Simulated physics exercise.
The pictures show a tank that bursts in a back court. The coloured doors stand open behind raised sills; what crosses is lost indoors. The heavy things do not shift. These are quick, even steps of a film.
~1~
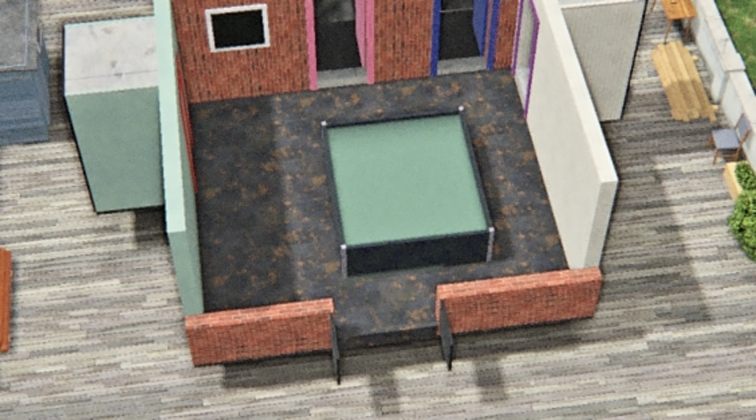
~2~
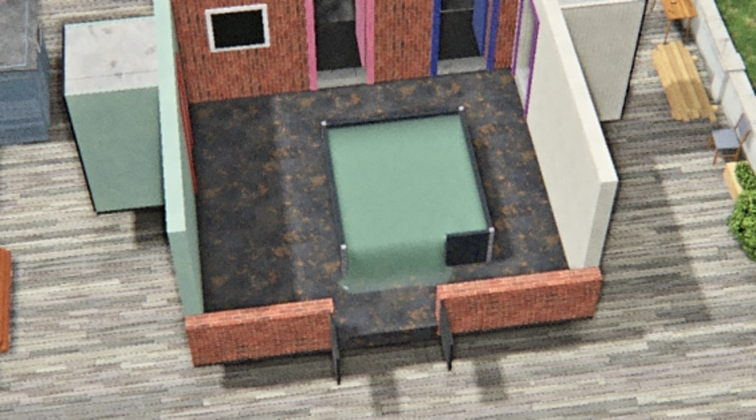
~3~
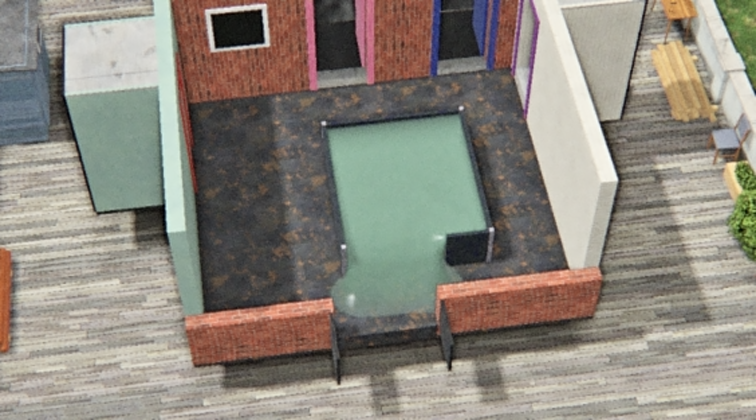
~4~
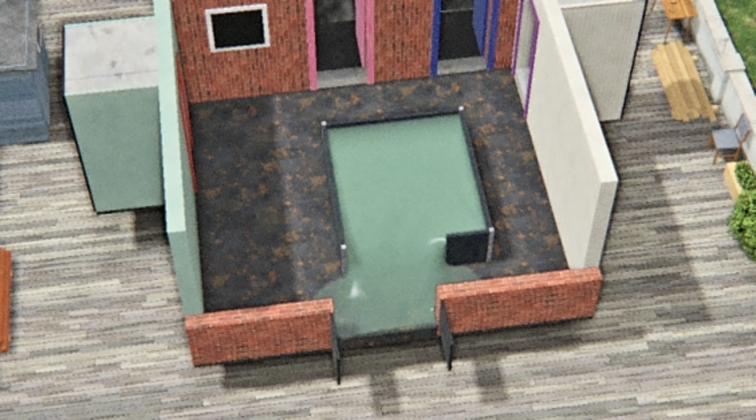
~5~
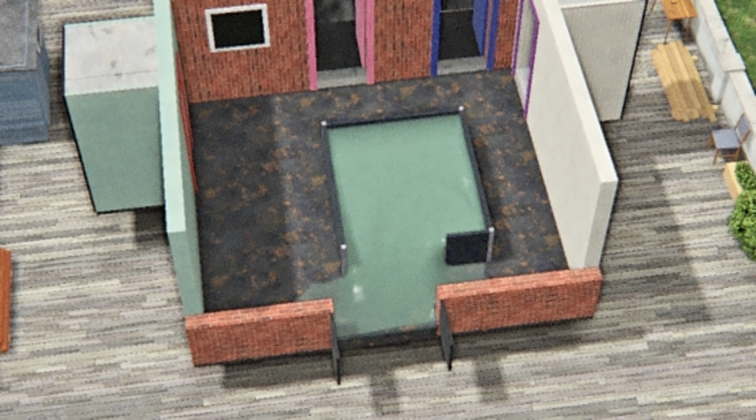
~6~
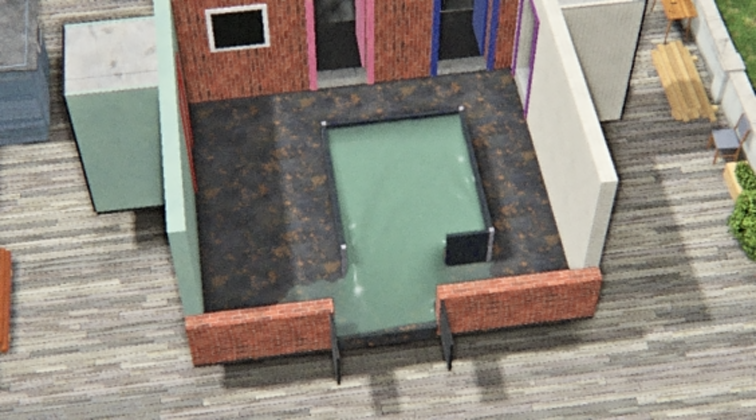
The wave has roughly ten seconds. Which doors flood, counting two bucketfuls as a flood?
One by one: The red door admits no more than that; the pink door admits no more than that; the purple door admits no more than that; the blue door admits no more than that.
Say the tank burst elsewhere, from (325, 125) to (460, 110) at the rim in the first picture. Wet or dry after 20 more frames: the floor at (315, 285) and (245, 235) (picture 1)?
In turn: Clear, covered.
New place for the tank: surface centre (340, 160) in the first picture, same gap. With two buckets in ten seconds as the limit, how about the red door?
One by one: Red passes that mark.
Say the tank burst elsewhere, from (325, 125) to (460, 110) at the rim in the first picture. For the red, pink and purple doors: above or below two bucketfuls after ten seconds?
My reading: Red is over, pink passes that mark, purple passes that mark.
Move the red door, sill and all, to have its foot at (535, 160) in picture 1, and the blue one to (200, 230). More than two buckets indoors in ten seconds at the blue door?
Blue door lets less in.
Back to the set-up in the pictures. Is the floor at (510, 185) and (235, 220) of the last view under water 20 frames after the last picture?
One after the other: Under water, covered.
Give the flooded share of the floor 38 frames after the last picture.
Some 75 per cent.
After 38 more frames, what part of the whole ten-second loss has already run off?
I make it 85 per cent.
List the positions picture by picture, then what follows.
The first frame shows still water in the water tank at (405, 179).
In the second frame, the front is at (345, 285), out from the gap at (396, 259).
In the third frame, the front is at a hidden place, out from the gap at (396, 262).
In the fourth frame, the front is at a hidden place, out from the gap at (396, 263).
In the fifth frame, water pours out at (396, 263) and has run to a hidden place.
In the sixth frame, water pours out at (396, 262) and has run to a hidden place.
A moment on, water covers 20 % of the floor; the red door not reached, the pink door not reached, the purple door not reached, the blue door not reached.
Next, water covers 30 % of the floor; the red door not reached, the pink door not reached, the purple door not reached, the blue door not reached.
Then, water covers 50 % of the floor; the red door wet at the sill, nothing in, the pink door not reached, the purple door wet at the sill, nothing in, the blue door not reached.
Later, water covers 75 % of the floor; the red door wet at the sill, nothing in, the pink door wet at the sill, nothing in, the purple door wet at the sill, nothing in, the blue door wet at the sill, nothing in.
In the end, water covers 85 % of the floor; the red door wet at the sill, nothing in, the pink door wet at the sill, nothing in, the purple door wet at the sill, nothing in, the blue door wet at the sill, nothing in.
